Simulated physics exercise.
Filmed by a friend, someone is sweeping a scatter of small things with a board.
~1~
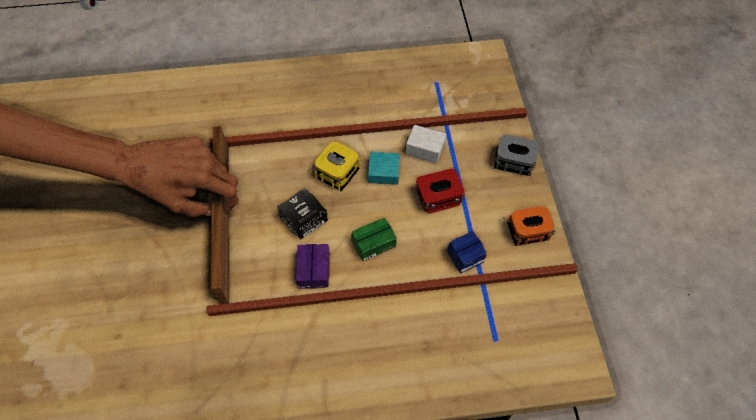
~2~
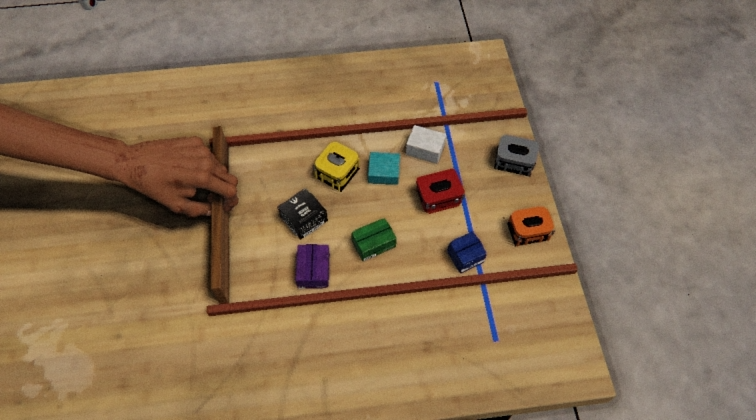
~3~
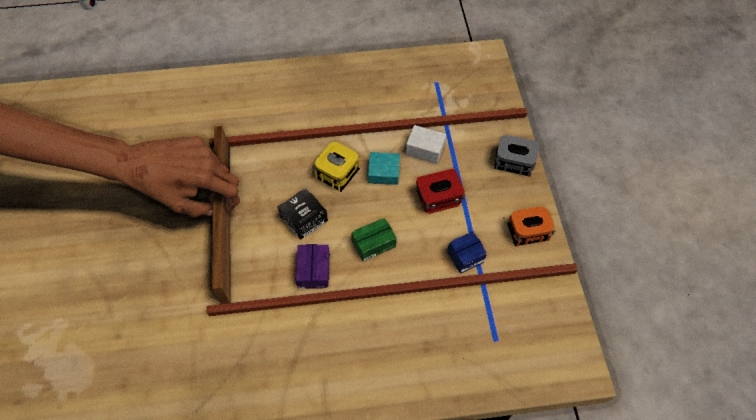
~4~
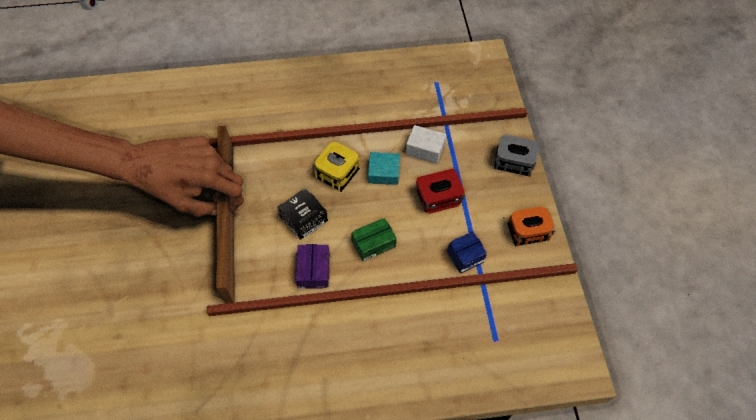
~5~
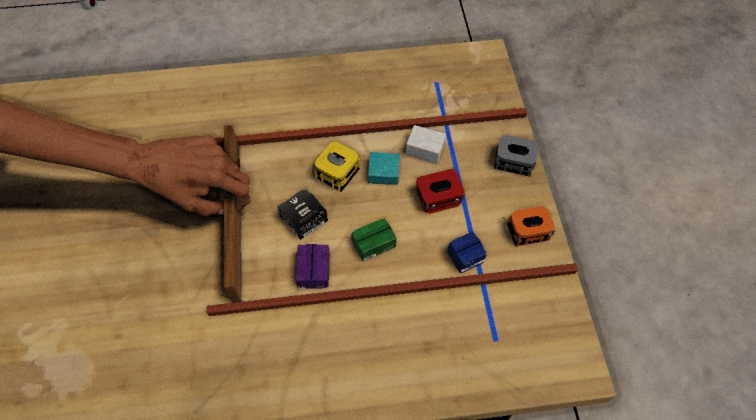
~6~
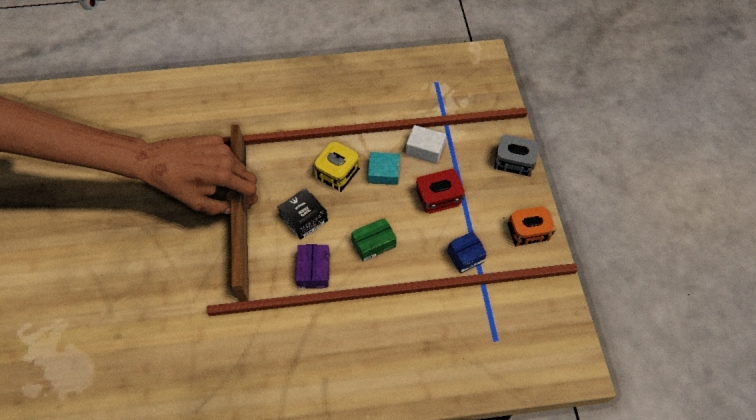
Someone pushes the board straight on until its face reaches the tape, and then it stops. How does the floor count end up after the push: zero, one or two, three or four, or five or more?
The pieces that topple off will total nothing.
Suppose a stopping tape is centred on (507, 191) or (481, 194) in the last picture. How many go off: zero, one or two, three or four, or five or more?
5 or more; 1 or 2.
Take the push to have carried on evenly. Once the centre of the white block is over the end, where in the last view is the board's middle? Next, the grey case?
About (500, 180), and about (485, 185) for the other.
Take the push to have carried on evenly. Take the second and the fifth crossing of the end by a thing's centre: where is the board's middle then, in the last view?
(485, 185), later (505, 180).
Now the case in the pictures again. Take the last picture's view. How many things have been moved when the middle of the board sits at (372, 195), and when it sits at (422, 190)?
Tally: 5; 8.
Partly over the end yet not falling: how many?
So the number is 2.
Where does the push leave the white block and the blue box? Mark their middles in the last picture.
One ends up near (498, 132) and the other near (523, 250).
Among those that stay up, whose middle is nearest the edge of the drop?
Looks like the orange case to me.
Early on, none off yet; grey case at rest near (516, 155); orange case at rest near (530, 226); blue box at rest near (467, 252).
Finally, the number that fall off is zero.
